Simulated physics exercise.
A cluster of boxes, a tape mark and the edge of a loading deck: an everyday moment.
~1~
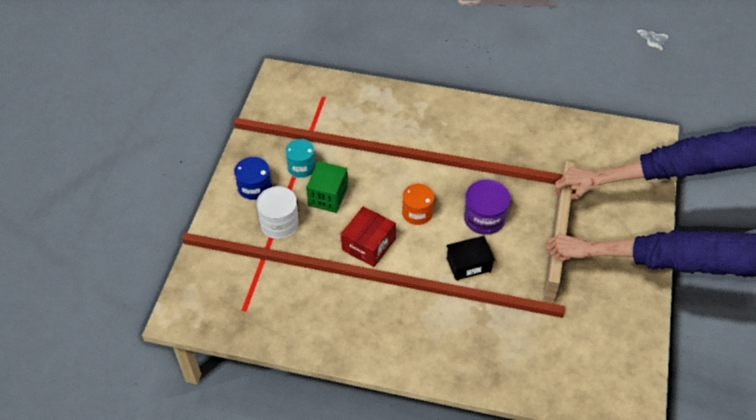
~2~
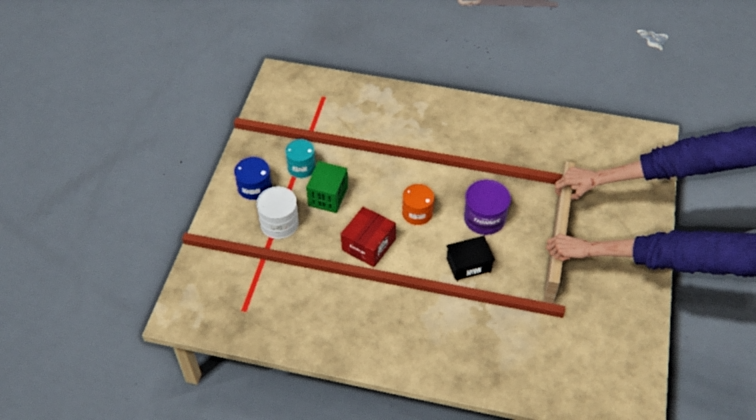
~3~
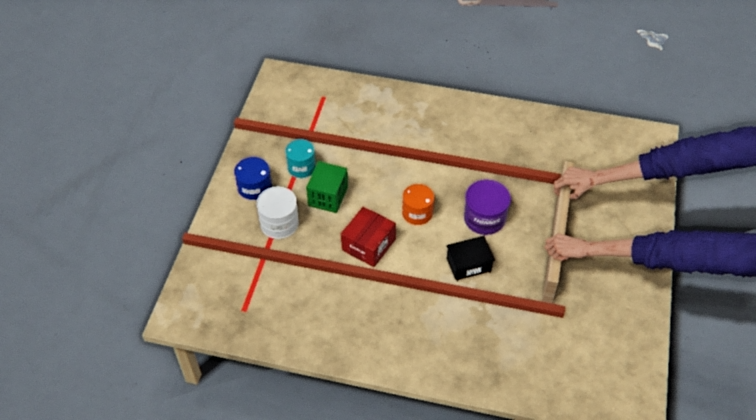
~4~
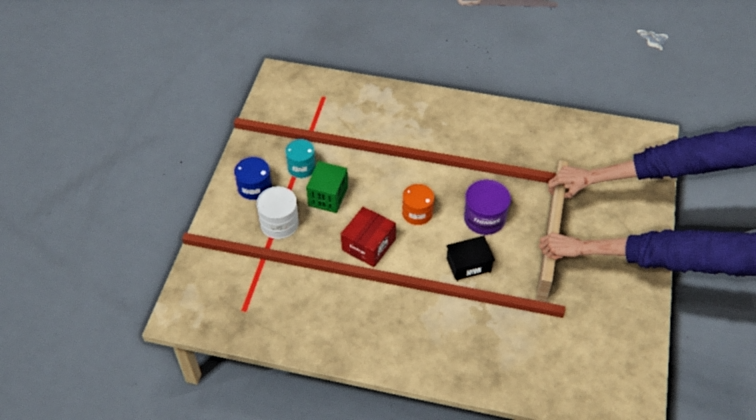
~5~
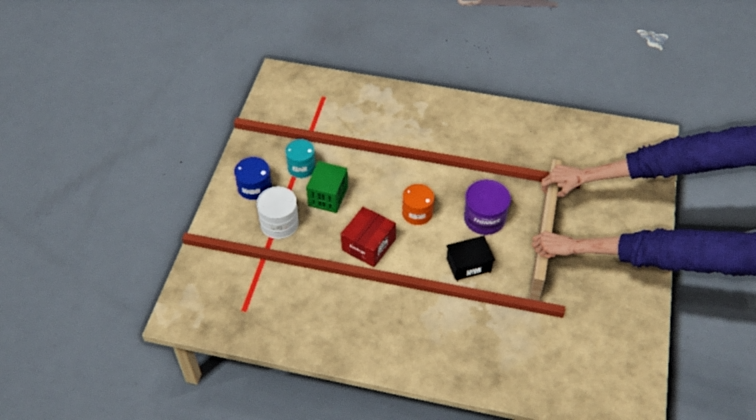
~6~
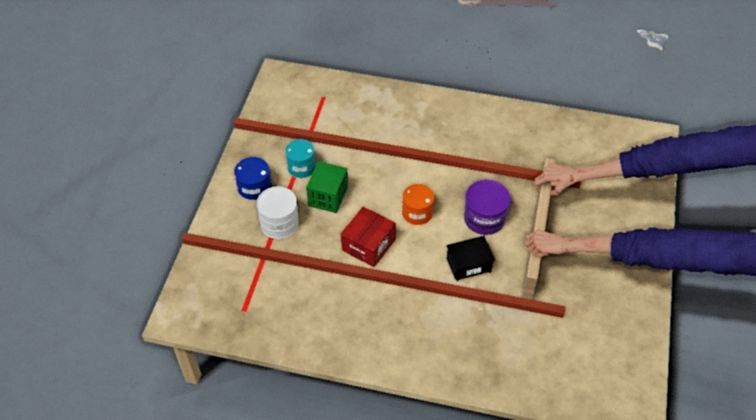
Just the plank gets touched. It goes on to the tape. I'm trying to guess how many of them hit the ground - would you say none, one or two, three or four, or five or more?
It ends with just one or a pair down.
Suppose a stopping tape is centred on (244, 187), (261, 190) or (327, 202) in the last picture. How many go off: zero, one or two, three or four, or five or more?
At least five; three or four; zero.
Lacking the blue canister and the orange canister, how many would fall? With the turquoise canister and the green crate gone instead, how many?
First try 1, second try 1.
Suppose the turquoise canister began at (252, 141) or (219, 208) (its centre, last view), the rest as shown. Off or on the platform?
It keeps its place, then topples off.
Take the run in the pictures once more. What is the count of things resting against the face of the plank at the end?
My count gives 3.
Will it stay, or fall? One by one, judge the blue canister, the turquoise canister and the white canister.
At the finish the blue canister is gone, the turquoise canister is still up there and the white canister is gone.
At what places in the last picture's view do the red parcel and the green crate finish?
About (216, 215), and the other about (233, 165).
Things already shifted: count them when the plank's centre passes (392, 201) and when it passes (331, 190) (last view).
Tally: First 5; then 8.
Early on, none off yet; blue canister at rest near (253, 178); white canister at rest near (278, 213); turquoise canister at rest near (301, 159).
Finally, the number that fall off is one or two; lost, white canister and blue canister.
